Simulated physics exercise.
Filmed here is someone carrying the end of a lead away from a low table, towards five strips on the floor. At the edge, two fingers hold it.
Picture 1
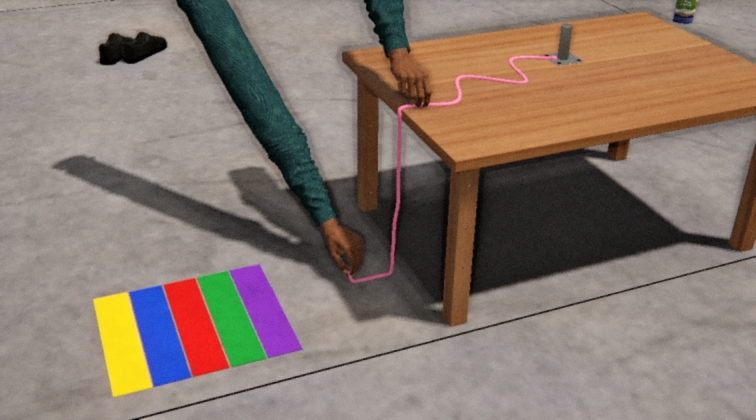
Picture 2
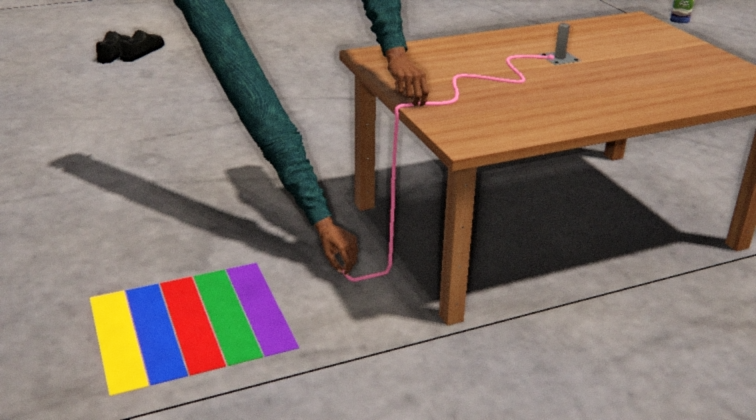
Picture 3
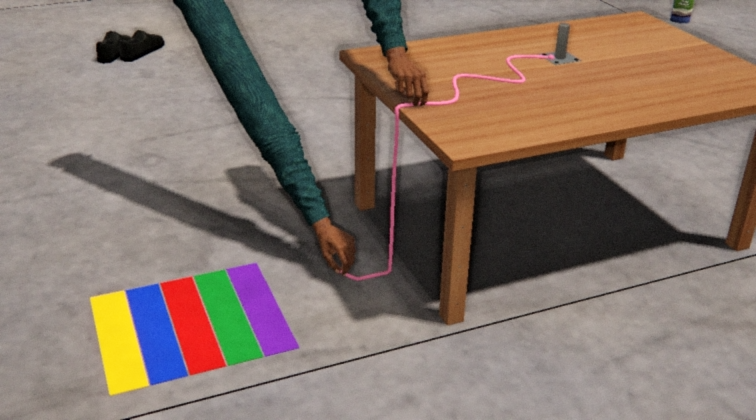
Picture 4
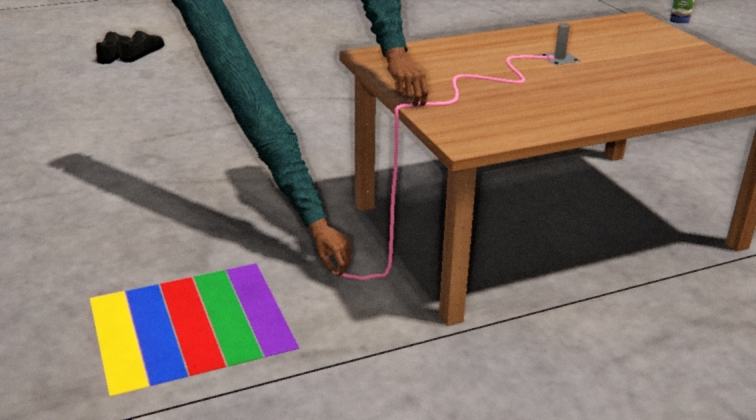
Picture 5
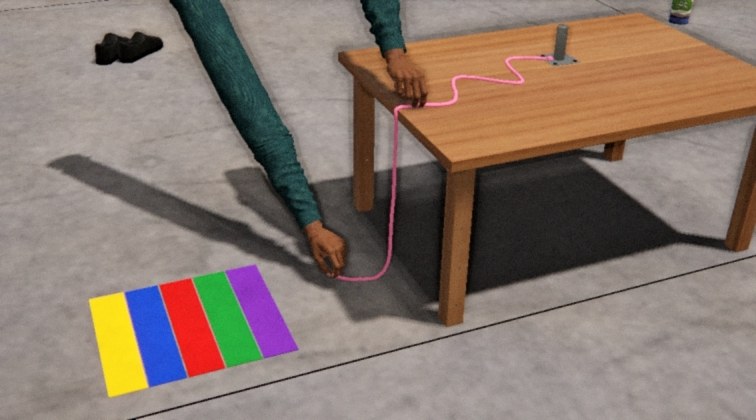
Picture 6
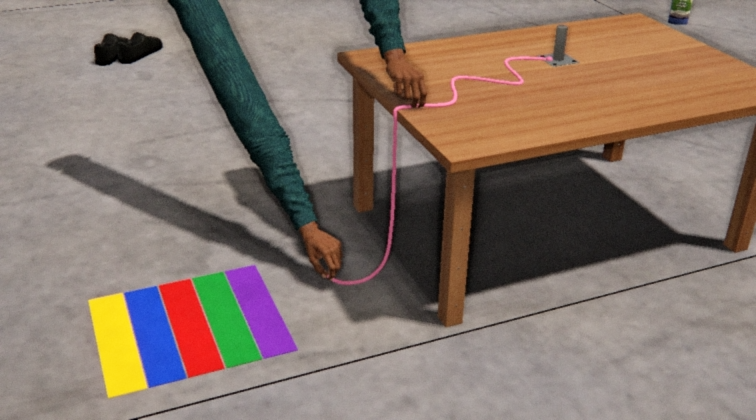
On a grey floor beside a low wooden table, one hand pinched a pink cord at the table's edge while the other drew its end slightly left, toward five coloured strips.
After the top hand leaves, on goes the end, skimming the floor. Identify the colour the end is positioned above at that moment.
It is positioned above yellow.
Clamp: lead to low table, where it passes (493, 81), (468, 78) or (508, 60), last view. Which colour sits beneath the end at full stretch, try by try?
Red; red; yellow.
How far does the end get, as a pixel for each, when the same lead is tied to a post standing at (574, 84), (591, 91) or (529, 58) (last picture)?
In order, the pixels are (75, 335), (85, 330) and (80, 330).
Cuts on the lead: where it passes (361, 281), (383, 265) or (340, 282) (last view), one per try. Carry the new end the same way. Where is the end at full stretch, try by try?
I'd put it around (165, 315) for the first cut, (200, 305) for the second and (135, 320) for the third.
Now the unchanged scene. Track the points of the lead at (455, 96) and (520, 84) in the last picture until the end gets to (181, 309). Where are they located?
Well, the first one sits at (382, 119), and the second one sits at (466, 81).
Soon after, end near (181, 309); over red.
After that, end near (137, 319); over blue.
At the stop, end near (112, 325); over yellow. It gets as far as the yellow strip.
